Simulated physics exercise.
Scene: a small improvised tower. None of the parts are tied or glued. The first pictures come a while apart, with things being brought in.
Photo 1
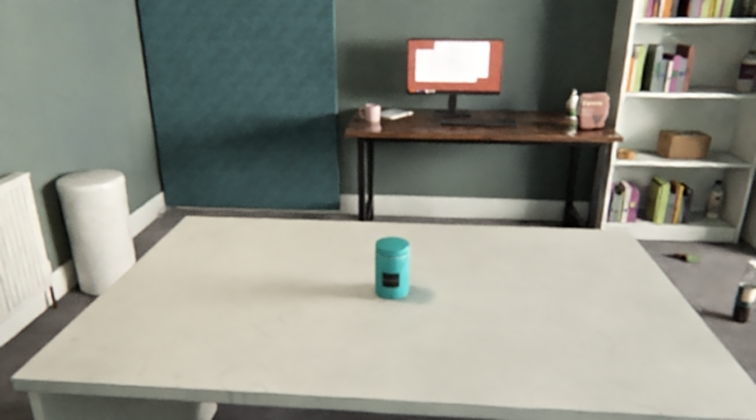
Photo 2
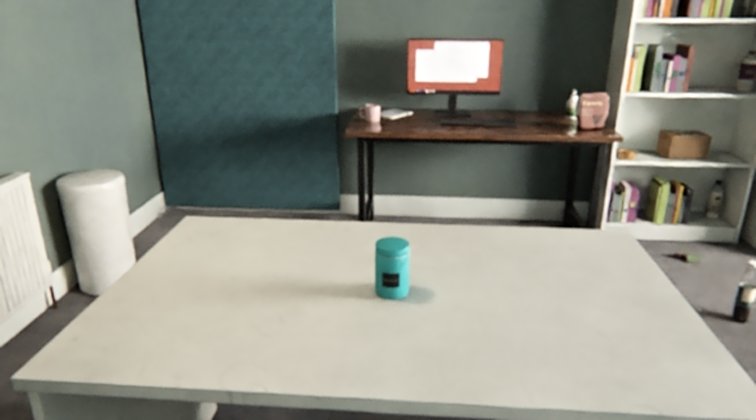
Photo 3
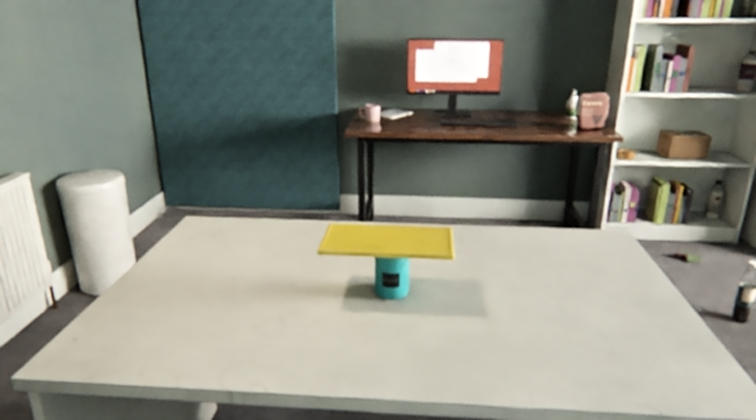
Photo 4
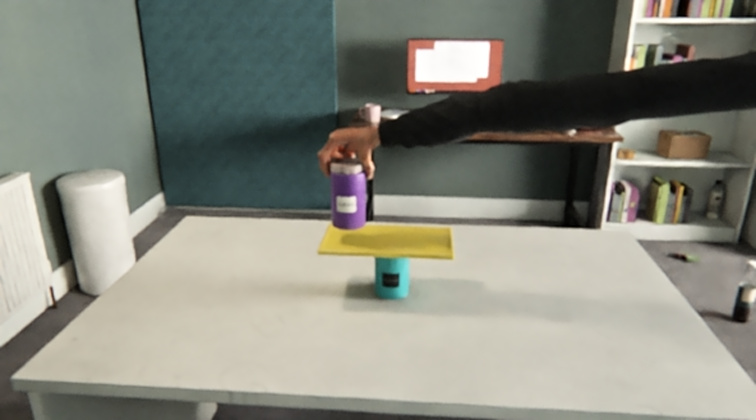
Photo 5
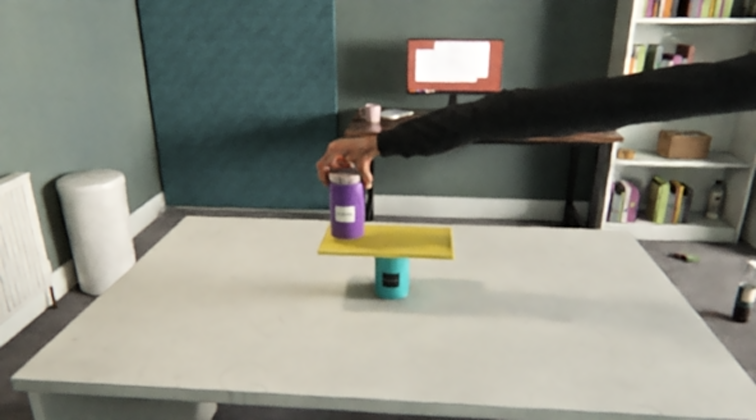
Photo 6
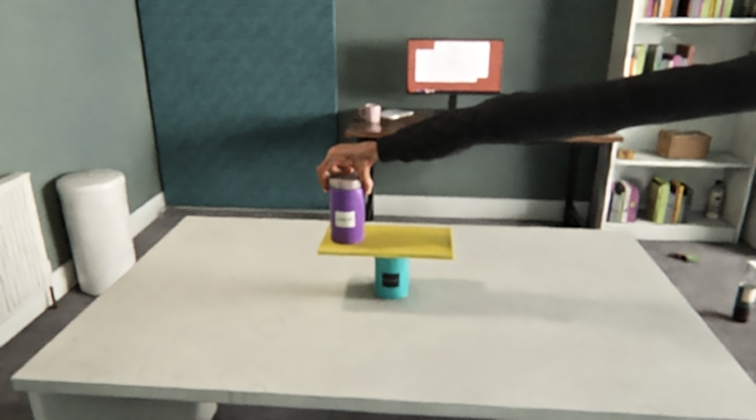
In the video, a teal jar stands on a pale table, then a yellow lid appears lying across its top. A hand reaches in from the right and lowers a purple jar onto the left part of the lid, keeping hold of it.
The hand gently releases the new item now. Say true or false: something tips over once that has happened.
True - something tips over.
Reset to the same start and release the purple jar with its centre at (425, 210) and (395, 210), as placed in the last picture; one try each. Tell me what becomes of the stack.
On the first try it falls down; on the second try it stays put.
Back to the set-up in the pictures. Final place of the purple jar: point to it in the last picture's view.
Close to pixel (294, 276).
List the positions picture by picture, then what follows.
In the first picture, the last thing is not in view yet.
In the second picture, the last thing is not in view yet.
In the third picture, the last thing is not in view yet; yellow lid (388, 240).
The fourth picture shows on its way; purple jar (348, 194); yellow lid (388, 240).
The fifth picture shows on its way; purple jar (347, 203); yellow lid (388, 240).
The sixth picture shows in place under the hand; purple jar (347, 208); yellow lid (388, 240).
Then, 0.30 s later than the last frame, purple jar now fallen; yellow lid tilted by 39°.
Then, 0.40 s later than the last frame, yellow lid tilted by 71°.
Then, 0.90 s later than the last frame, yellow lid on its side.
Then, 1.20 s later than the last frame, yellow lid now fallen.
When it is over, fallen, yellow lid and purple jar; turquoise jar as before. End places, in pixels of the last picture, purple jar near (294, 276). The stack gives way.
